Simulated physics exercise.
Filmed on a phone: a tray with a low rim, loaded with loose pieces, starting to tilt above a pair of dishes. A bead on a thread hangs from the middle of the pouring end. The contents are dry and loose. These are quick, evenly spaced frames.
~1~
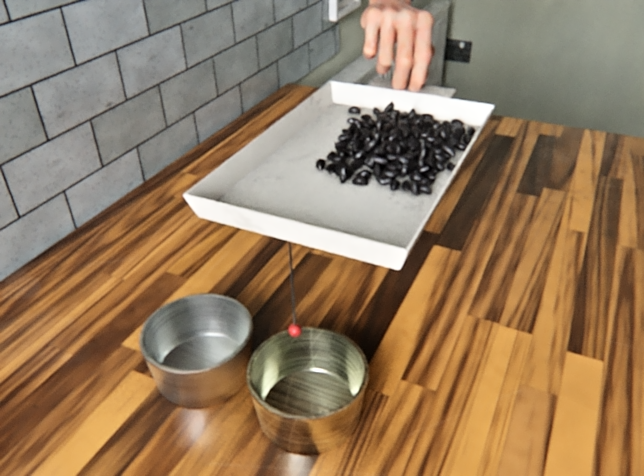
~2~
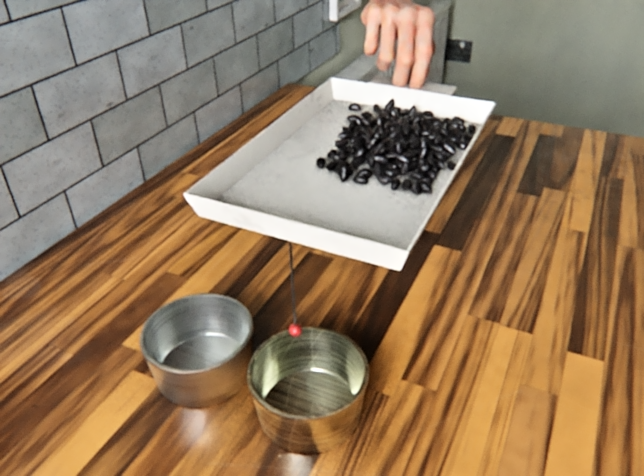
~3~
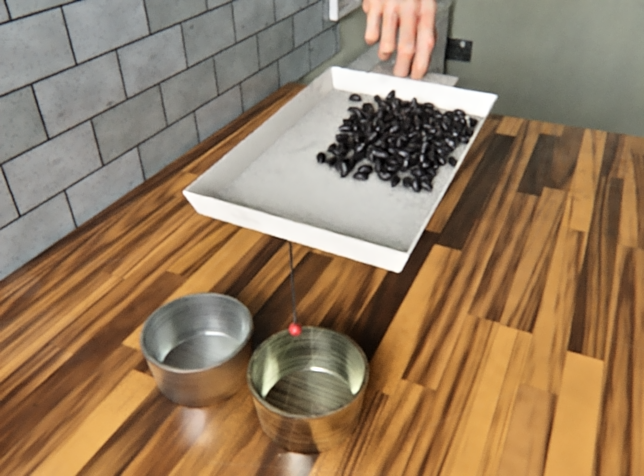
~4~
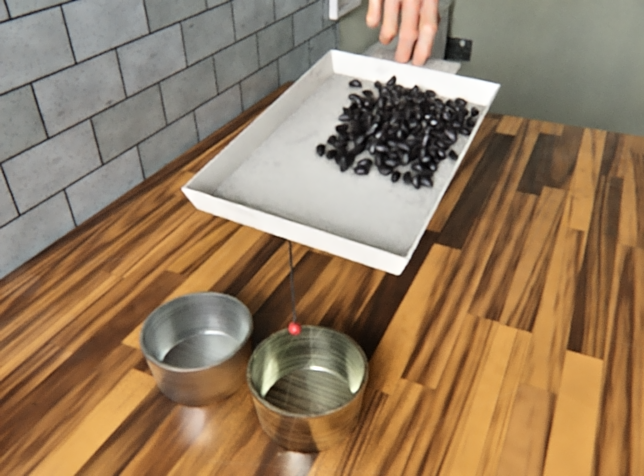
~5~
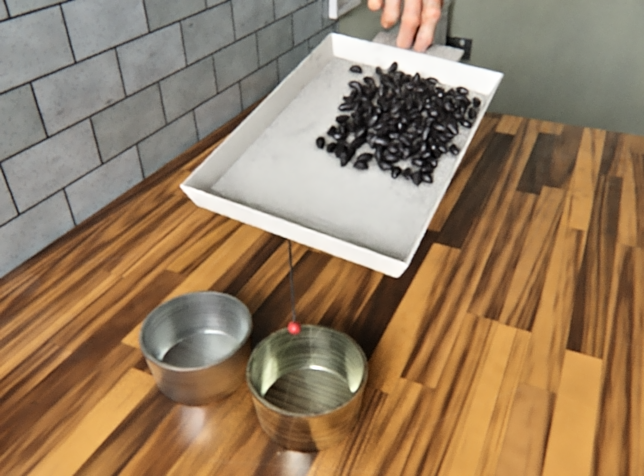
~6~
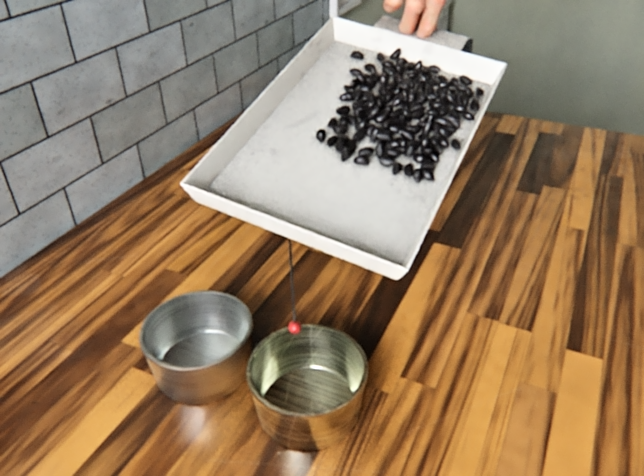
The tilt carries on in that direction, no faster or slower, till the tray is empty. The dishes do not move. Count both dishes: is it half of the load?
Together they catch only the smaller part.
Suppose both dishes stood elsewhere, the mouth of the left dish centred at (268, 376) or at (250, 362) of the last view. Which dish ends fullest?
One: Right. Two: The right-hand dish.
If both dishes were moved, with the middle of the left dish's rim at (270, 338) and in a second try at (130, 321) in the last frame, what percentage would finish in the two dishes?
In turn 100 and 0 in a hundred.
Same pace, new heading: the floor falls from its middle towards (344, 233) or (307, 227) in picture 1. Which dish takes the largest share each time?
At the first place the right-hand dish, at the second the right-hand dish.
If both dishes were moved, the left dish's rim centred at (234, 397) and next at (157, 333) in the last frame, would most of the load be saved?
First the smaller part, then the smaller part.
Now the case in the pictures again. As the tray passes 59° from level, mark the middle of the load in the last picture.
Roughly at (396, 215).
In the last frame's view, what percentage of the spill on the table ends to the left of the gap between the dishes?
Some 0 per cent.
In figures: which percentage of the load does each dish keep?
Left dish: 0 %, right dish: 10 %.
Just after the last frame, tray tipped steeply; almost all on the tray; just a few outside both; just a few in the air.
A moment on, tray tipped right over; roughly two thirds on the tray; about a tenth in the right dish; roughly a quarter outside both; about a tenth in the air.
Further on, tray tipped past a quarter turn; about a tenth in the right dish; the larger part outside both.
When it is over, tray tipped past a quarter turn; about a tenth in the right dish; not one in the left dish; the larger part outside both.
